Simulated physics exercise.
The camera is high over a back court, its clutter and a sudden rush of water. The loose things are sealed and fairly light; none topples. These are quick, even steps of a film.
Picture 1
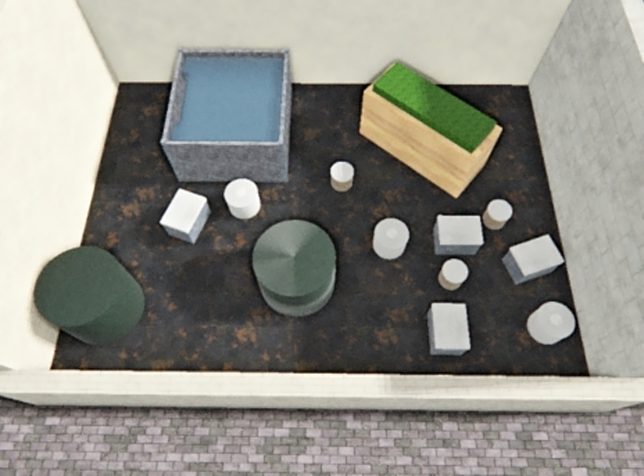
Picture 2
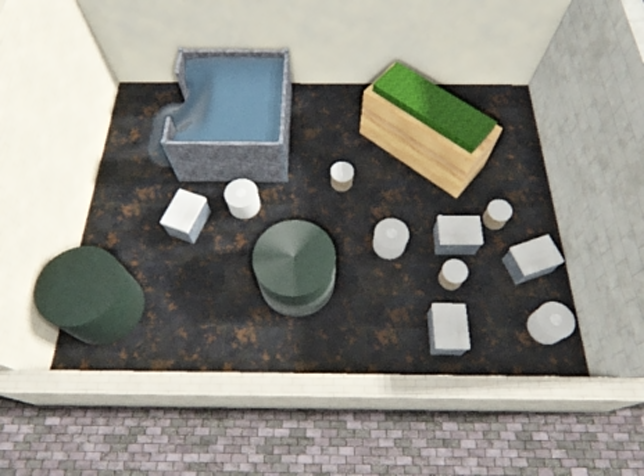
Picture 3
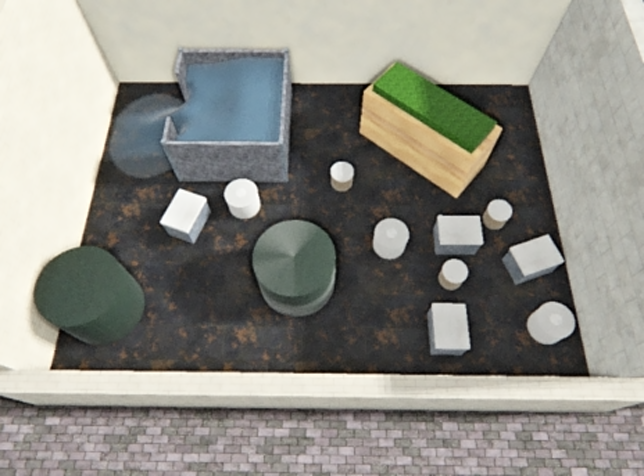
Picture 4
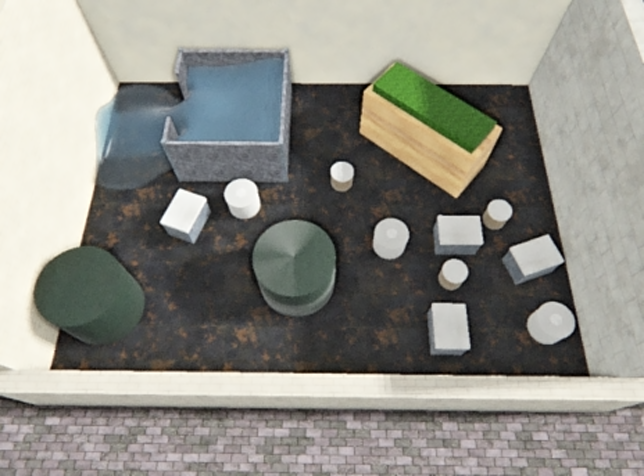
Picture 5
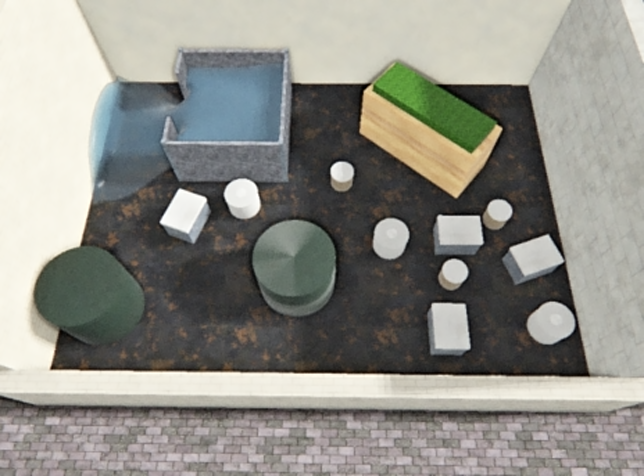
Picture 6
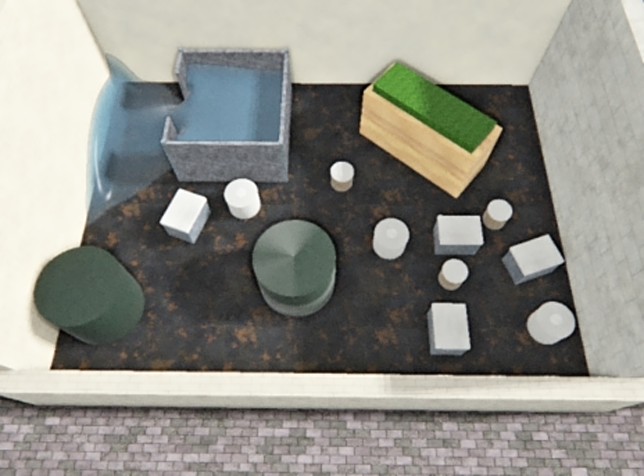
In a walled court scattered with pale blocks and cylinders, water bursts through a gap in the left side of a gray tank, spreads across the dark ground and runs up against the left wall, while the objects stay still.
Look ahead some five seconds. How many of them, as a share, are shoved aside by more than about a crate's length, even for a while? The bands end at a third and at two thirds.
Share: Under a third.
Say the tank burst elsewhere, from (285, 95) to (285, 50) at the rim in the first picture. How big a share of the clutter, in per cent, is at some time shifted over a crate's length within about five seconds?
Roughly 80 per cent.
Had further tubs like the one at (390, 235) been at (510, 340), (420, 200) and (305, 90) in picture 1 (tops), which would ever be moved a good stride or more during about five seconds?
In turn: No, no, under that.
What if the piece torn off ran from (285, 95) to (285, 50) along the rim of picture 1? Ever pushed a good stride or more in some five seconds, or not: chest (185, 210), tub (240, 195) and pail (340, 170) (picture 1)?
As listed: Less than that, less than that, pushed that far.
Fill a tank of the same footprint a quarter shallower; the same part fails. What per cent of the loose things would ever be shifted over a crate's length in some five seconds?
I make it 0 per cent.
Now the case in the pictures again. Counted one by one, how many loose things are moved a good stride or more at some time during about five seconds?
That makes 1.
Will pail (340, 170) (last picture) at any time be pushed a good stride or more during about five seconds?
Answer: Yes.
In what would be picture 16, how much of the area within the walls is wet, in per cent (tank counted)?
About 35 per cent.
A moment on, 0 of 10 are well off their spots; 0 afloat.
Next, 0 of 10 are well off their spots; 0 afloat.
Later, 0 of 10 are well off their spots; 0 afloat.
In the end, 1 of 10 are well off their spots, and 1 have been at some point; 1 afloat.
